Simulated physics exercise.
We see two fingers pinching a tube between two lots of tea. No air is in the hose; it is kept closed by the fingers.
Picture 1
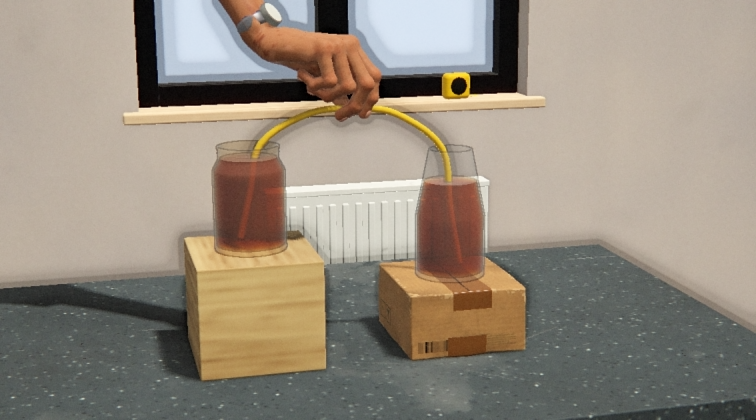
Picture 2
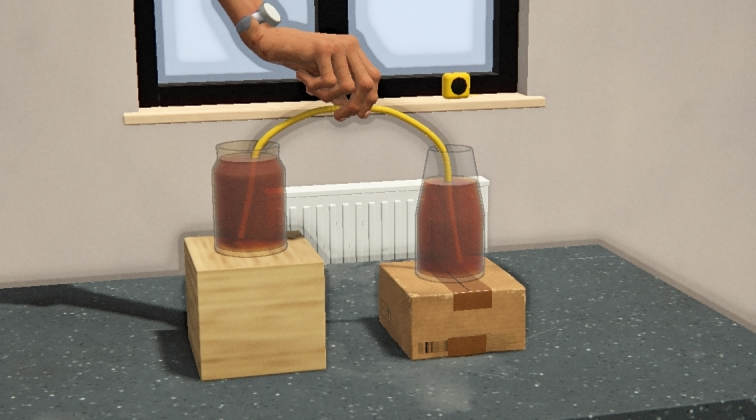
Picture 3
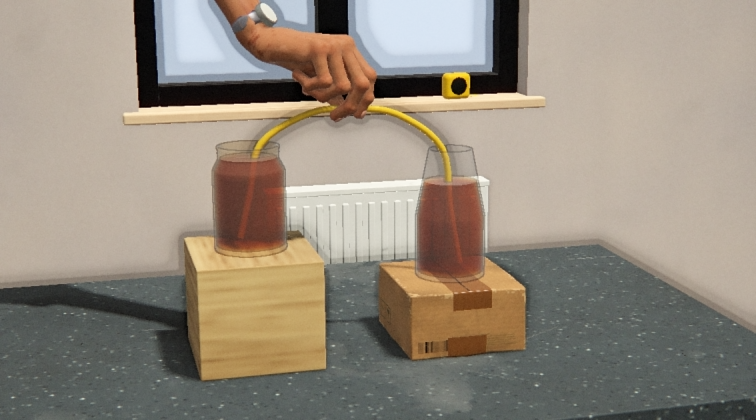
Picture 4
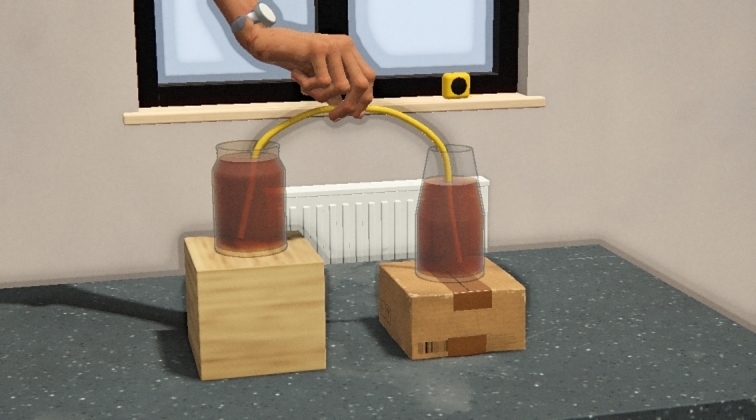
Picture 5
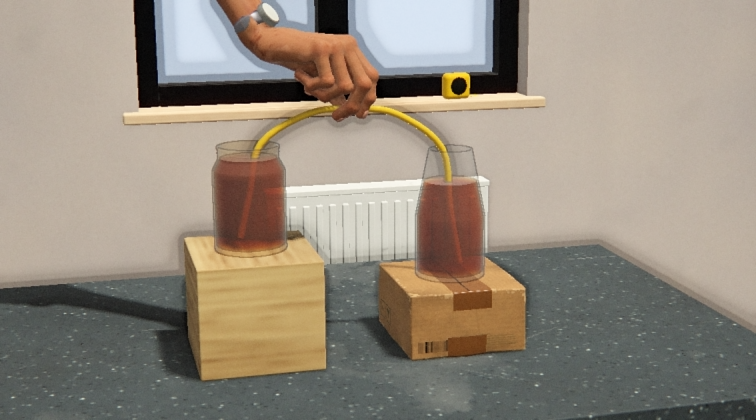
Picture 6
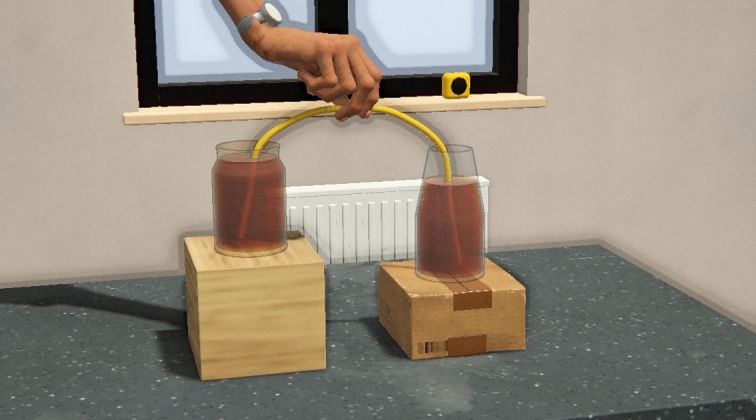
A hand pinches the top of a yellow hose arched between a jar on a wooden block at left and a vase on a cardboard box at right, shifting only very slightly. The reddish-brown liquid in both containers stays at the same levels throughout, and nothing else visibly moves.
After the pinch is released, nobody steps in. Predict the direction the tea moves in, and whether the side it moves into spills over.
It flows: To the right; one that fills: Does not spill.
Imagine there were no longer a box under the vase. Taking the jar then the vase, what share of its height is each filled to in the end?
Levels, in order: About 20 / 100 %.
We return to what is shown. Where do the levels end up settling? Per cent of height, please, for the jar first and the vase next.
75 and 90 per cent, roughly.
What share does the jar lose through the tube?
Close to 15 %.
Next, the jar is about three quarters full; the vase is about three quarters full.
After that, the jar is about three quarters full; the vase is nearly full.
Finally, the jar is about three quarters full; the vase is nearly full; the two surfaces are level.
